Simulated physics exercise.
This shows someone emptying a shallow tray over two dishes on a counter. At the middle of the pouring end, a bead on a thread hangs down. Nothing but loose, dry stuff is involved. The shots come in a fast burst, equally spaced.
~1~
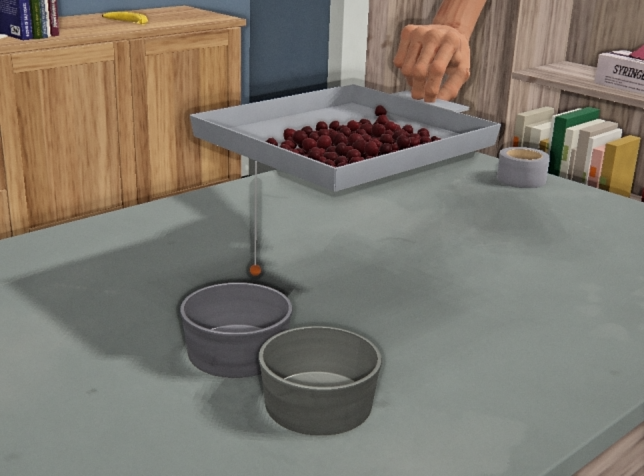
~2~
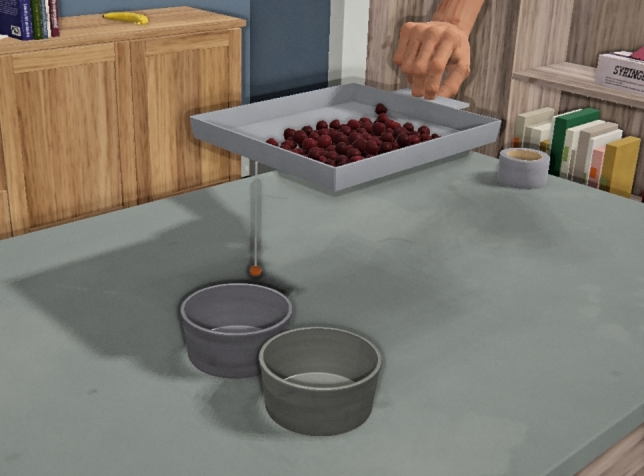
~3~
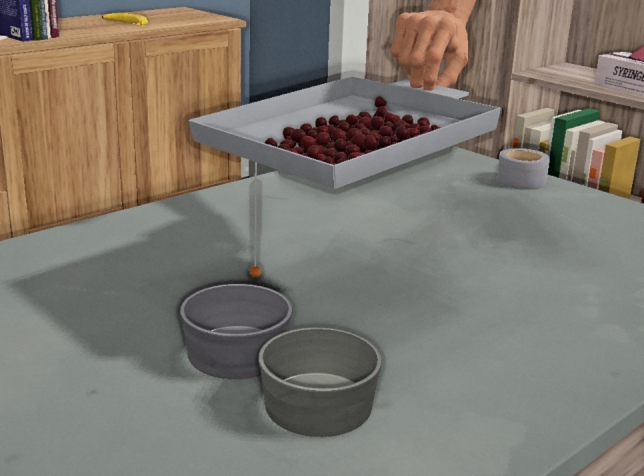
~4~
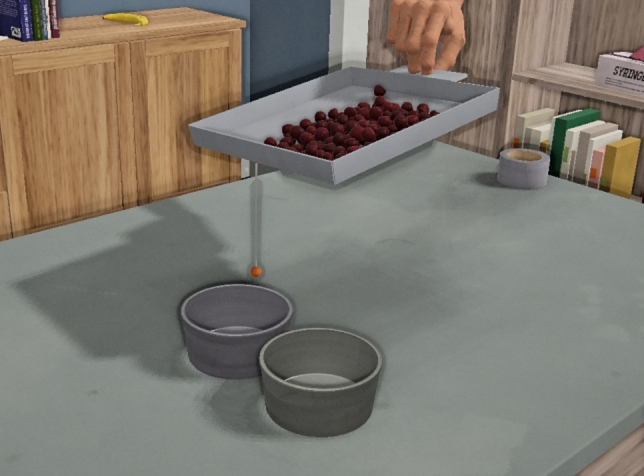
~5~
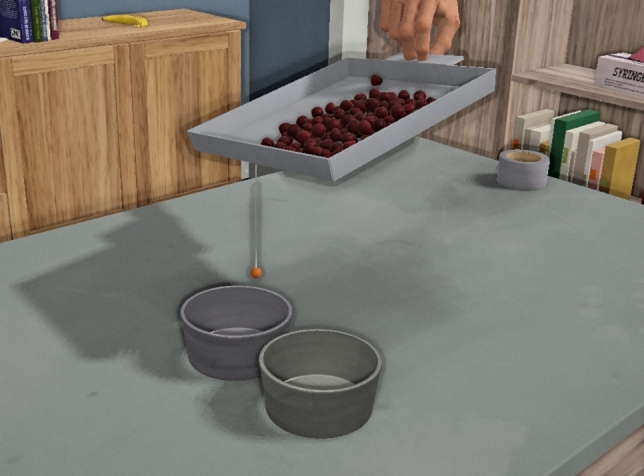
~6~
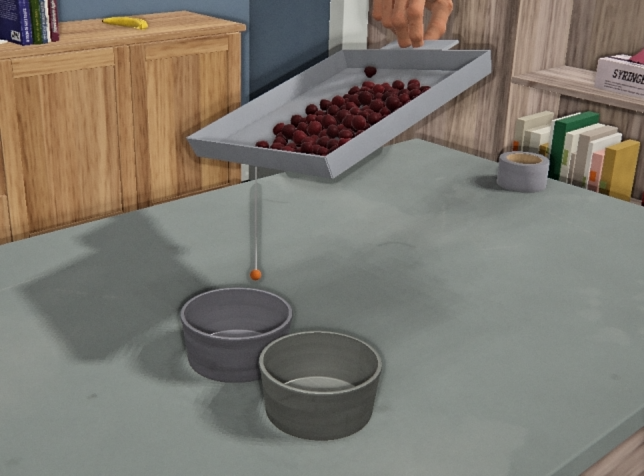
A hand held a shallow gray tray of dark red dried cherries above two empty dishes on a counter, then gradually raised its far end, tilting it toward the near left corner as the cherries shifted slightly.
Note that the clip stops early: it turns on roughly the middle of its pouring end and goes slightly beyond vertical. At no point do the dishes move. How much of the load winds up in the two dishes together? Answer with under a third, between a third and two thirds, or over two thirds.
The two dishes together get under a third of it.
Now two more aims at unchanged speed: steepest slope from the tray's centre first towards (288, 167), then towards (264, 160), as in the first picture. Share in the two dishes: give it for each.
Lab note: Case 1 near 70 %, case 2 near 50 %.
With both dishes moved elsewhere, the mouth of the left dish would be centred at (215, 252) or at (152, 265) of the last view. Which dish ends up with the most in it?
The first time round it's the one placed on the left, and the next time it's the one placed on the left.
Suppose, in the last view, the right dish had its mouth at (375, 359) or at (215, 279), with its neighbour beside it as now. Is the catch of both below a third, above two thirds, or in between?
Two tries, in turn: Under a third and the middle third.
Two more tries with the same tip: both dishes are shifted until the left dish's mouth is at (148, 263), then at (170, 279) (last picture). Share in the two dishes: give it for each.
First placement: Some 50 %; second placement: Some 60 %.
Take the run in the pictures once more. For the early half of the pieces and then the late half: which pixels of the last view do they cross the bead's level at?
First roughly (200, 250), then roughly (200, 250).
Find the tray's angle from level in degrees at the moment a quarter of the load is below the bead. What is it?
Roughly 110 degrees from level.
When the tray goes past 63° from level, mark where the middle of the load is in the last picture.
The middle of the pieces sits at roughly (253, 123).
Soon, tray tipped steeply; nearly all on the tray; a stray few outside both; a small part in the air.
A while on, tray tipped past a quarter turn; most on the tray; a stray few in the left dish; a small part outside both; a small part in the air.
Towards the end, tray tipped past a quarter turn; a small part in the left dish; nearly all outside both.
Finally, tray tipped past a quarter turn; none in the right dish; a small part in the left dish; nearly all outside both.
